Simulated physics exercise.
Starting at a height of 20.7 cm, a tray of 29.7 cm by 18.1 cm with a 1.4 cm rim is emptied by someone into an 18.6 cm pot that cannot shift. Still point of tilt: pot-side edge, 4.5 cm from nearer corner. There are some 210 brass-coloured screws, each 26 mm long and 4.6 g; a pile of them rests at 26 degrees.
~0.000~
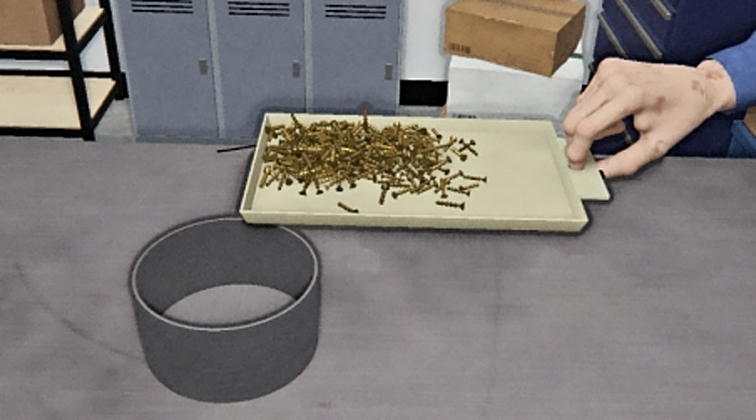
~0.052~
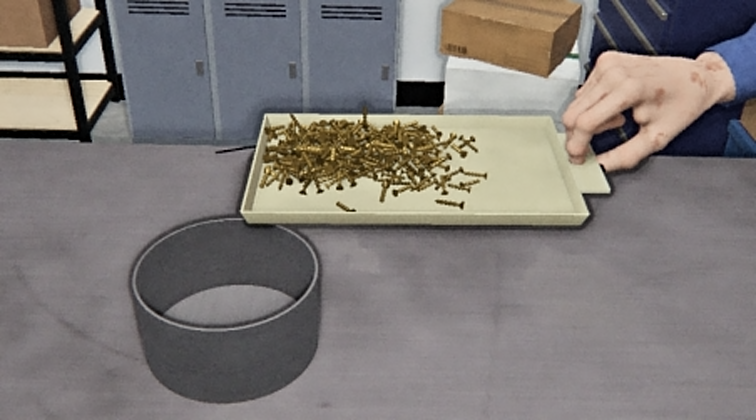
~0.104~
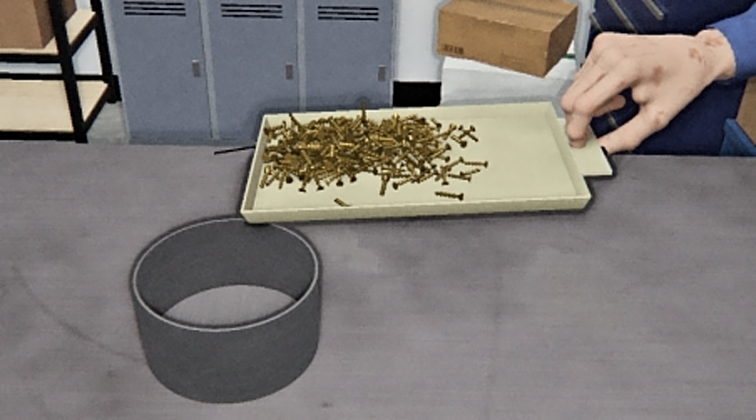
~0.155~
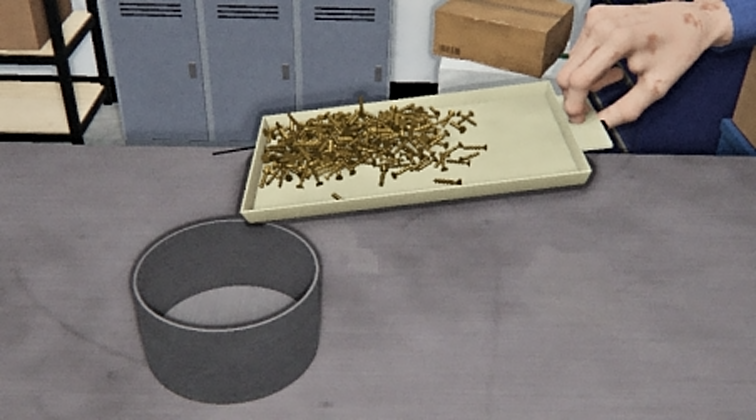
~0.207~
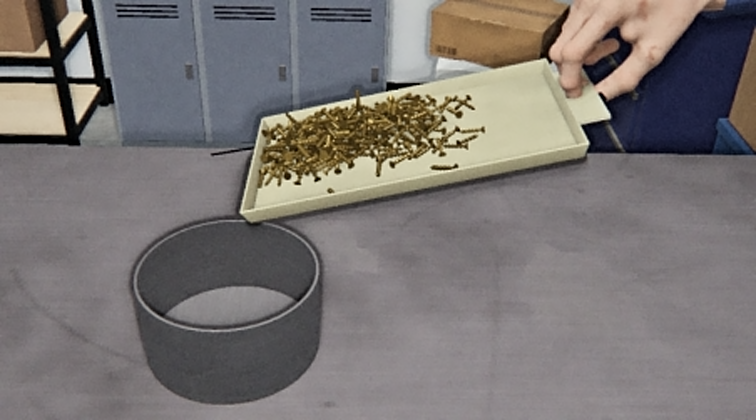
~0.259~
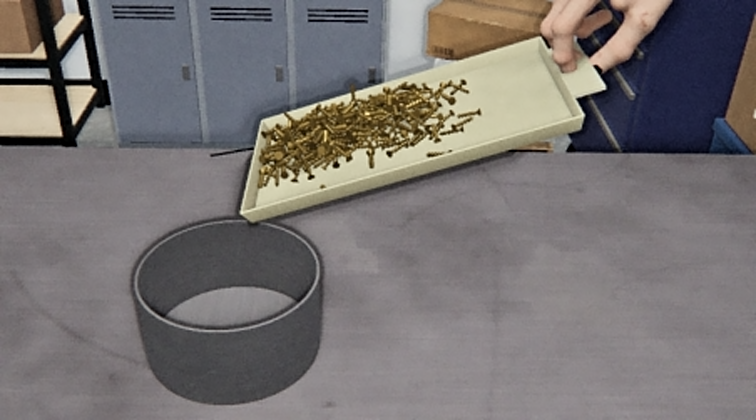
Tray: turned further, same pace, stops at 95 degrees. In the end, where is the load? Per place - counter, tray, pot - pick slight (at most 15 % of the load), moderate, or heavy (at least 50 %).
Counter - moderate; left on the tray - slight; pot - heavy.
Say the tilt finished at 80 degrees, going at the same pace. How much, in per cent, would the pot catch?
I'd expect some 75 per cent in the pot.
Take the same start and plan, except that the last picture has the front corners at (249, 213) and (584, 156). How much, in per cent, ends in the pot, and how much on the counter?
In the pot: 95 per cent; on the counter: 5 per cent.
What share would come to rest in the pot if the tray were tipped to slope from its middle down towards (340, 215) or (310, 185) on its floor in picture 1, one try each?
Approximately 40 percent, then 90 percent.
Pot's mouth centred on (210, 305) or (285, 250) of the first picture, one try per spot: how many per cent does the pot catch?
The shares would be near 40 and 50 per cent respectively.
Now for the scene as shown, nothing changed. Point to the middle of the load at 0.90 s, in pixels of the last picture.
Near (228, 232).
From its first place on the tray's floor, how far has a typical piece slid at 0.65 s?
About 6 cm.
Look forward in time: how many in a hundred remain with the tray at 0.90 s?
Close to 25 in a hundred parts of the load.
After 0.65 s, tilt 56 degrees; the tray holds 100 %, the pot 0 %.
After 0.90 s, tilt 80 degrees; the tray holds 25 %, the pot 35 %.
Then, at 1.27 s, tilt 95 degrees; the tray holds 0 %, the pot 75 %.
In the end, at 2.1 s, counter 25 %, tray 0 %, pot 75 %.
